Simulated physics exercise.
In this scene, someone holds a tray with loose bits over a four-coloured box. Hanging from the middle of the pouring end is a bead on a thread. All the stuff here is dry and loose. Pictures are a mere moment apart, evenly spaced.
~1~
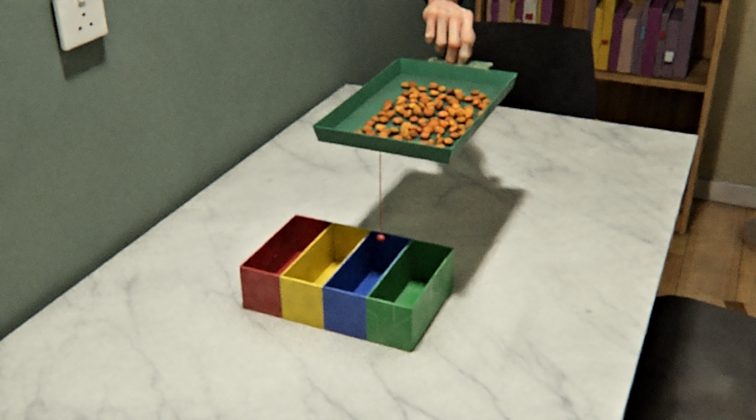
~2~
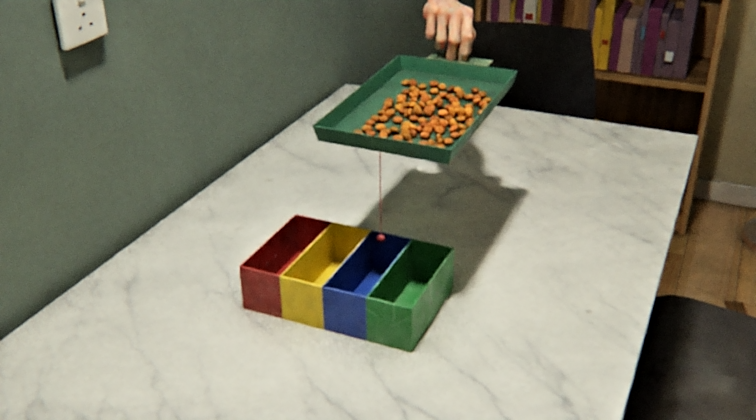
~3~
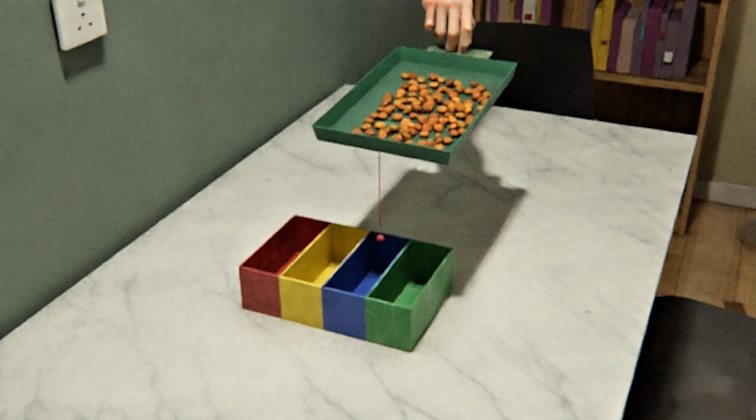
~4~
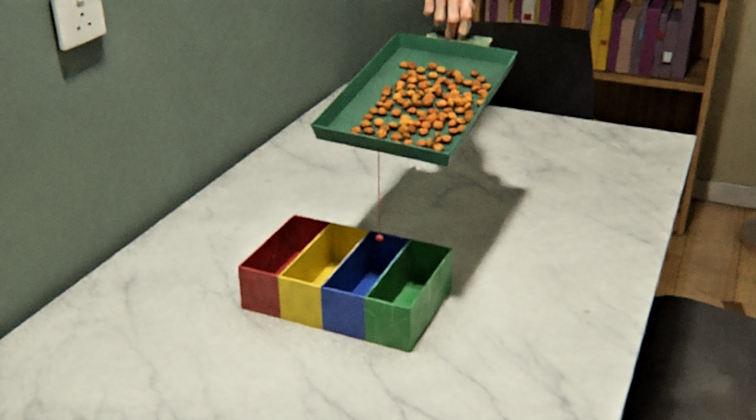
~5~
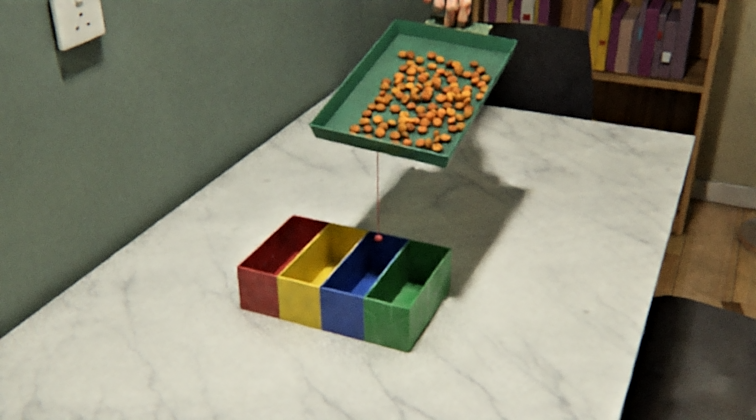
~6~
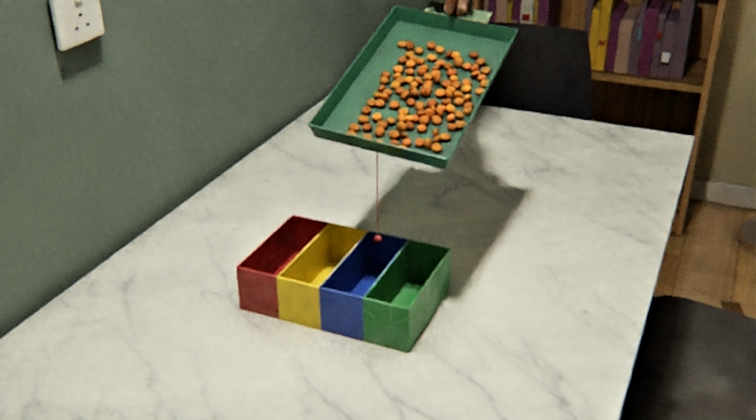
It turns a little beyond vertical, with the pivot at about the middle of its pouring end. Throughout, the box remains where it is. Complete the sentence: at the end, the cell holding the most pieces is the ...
... Green cell.
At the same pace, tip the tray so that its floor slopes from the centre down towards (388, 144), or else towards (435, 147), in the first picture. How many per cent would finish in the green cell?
30 % and 50 %, roughly.
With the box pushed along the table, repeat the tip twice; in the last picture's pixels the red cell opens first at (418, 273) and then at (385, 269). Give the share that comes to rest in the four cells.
Try 1: Some 70 %; try 2: Some 90 %.
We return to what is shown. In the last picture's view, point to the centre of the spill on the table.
Look around pixel (467, 334).
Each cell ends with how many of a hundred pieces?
The red cell gets about 0, the yellow cell about 0, the blue cell about 20 and the green cell about 50.
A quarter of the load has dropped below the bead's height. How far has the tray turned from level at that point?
It is at around 90 degrees by then.
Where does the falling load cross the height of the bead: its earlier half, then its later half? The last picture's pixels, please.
I'd say around (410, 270) at first, then around (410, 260).
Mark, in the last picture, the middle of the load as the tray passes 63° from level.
Somewhere about (412, 138).
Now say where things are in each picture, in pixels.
Corners of the pouring end at (318, 125) and (449, 147), level; middle of the load at (429, 112), bits of cat kibble; bead on its thread at (381, 239); red cell at (261, 288); yellow cell at (302, 299); blue cell at (345, 309); green cell at (389, 321), in the first frame.
Corners of the pouring end at (318, 125) and (449, 147), level; middle of the load at (429, 111), in the second frame.
Corners of the pouring end at (317, 124) and (448, 149), tipped barely, lowest at the right corner; middle of the load at (428, 107), in the third frame.
Corners of the pouring end at (316, 124) and (447, 151), tipped a little, lowest at the right corner; middle of the load at (427, 102), in the fourth frame.
Corners of the pouring end at (314, 123) and (446, 153), tipped a little, lowest at the right corner; middle of the load at (426, 96), in the fifth frame.
Corners of the pouring end at (313, 123) and (445, 156), tipped clearly, lowest at the right corner; middle of the load at (425, 91); red cell at (258, 289); yellow cell at (299, 299); blue cell at (342, 310); green cell at (386, 321), in the sixth frame.
Soon, tray tipped steeply; nearly all on the tray; a stray few falling or outside the box.
A while on, tray tipped past a quarter turn; about a quarter on the tray; about a quarter in the green cell; a small part in the blue cell; about a third falling or outside the box.
Towards the end, tray tipped past a quarter turn; about half in the green cell; about a quarter in the blue cell; a stray few in the yellow cell; about a third falling or outside the box.
Finally, tray tipped past a quarter turn; about half in the green cell; about a quarter in the blue cell; a stray few in the yellow cell; none in the red cell; about a third outside the box.
